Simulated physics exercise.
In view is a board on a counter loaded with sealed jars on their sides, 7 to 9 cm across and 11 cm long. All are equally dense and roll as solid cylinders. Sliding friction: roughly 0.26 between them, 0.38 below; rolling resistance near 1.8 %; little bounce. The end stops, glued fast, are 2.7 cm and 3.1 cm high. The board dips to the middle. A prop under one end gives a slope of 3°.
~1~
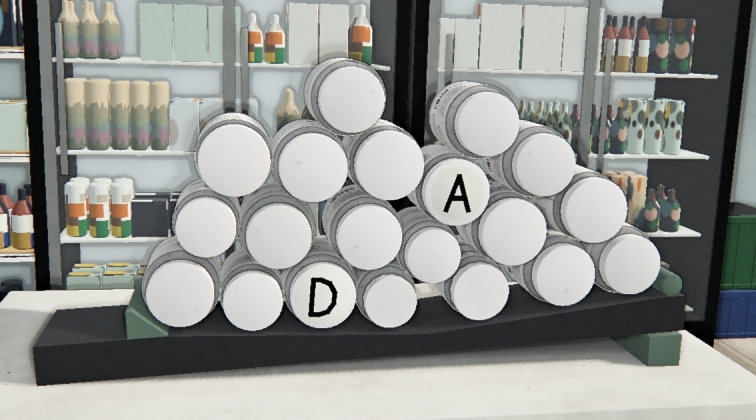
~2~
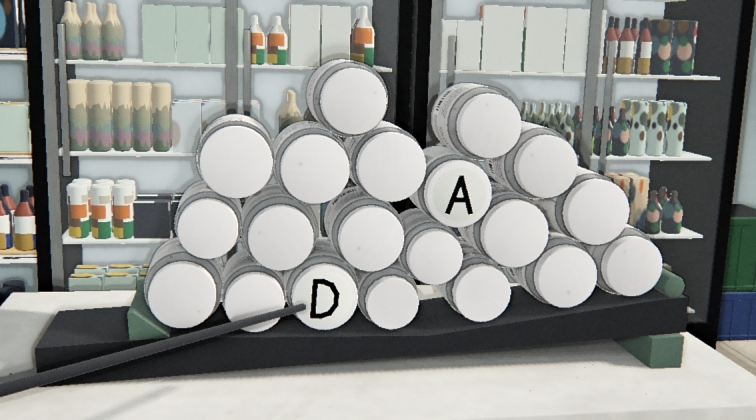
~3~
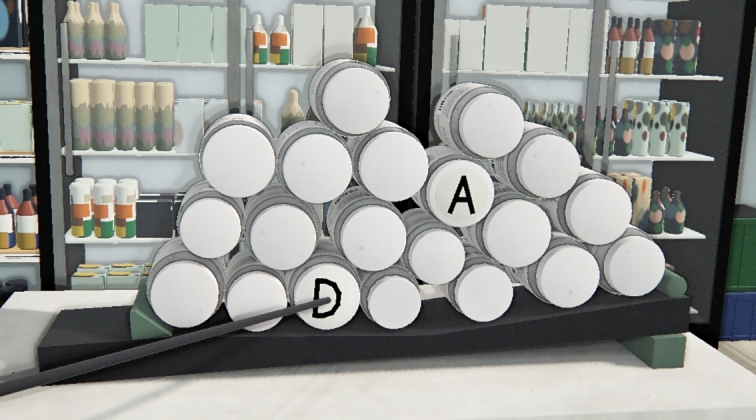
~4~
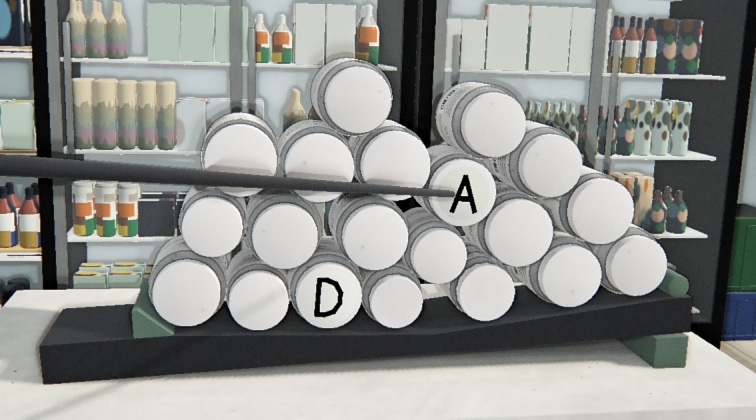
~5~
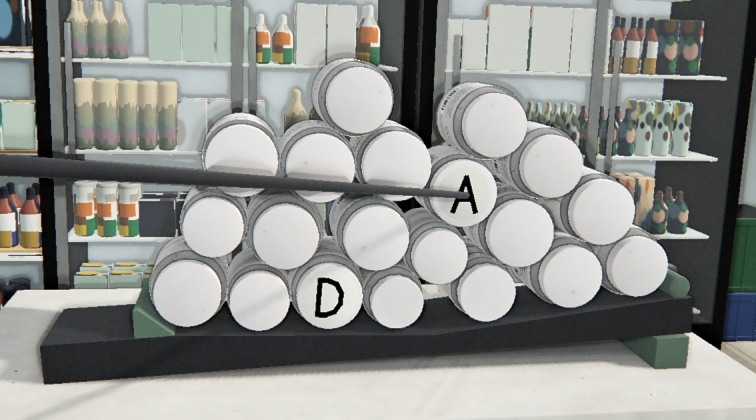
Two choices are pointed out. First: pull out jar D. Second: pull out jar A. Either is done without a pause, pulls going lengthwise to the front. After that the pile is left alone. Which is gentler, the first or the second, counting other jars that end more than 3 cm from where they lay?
The second is the gentler one.
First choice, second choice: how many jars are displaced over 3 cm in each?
First 11, second 1.
First choice, 0.78 s in, 11 now displaced over 3 cm; the one last seen at (213, 229) 11 cm left and 4 cm down.
First choice, at rest by 1.7 s, 11 moved over 3 cm; 2 off the left end of the board; the one last seen at (213, 229) fallen off to the left; top of the pile 28 cm high, from 35 cm.
Second choice, 0.46 s in, 1 now displaced over 3 cm; the one last seen at (497, 126) 0.8 cm left and 5 cm down.
Second choice, at rest by 0.8 s, 1 moved over 3 cm; not one off the ends of the board; the one last seen at (497, 126) 0.7 cm left and 5 cm down; top of the pile 34 cm high, from 35 cm.
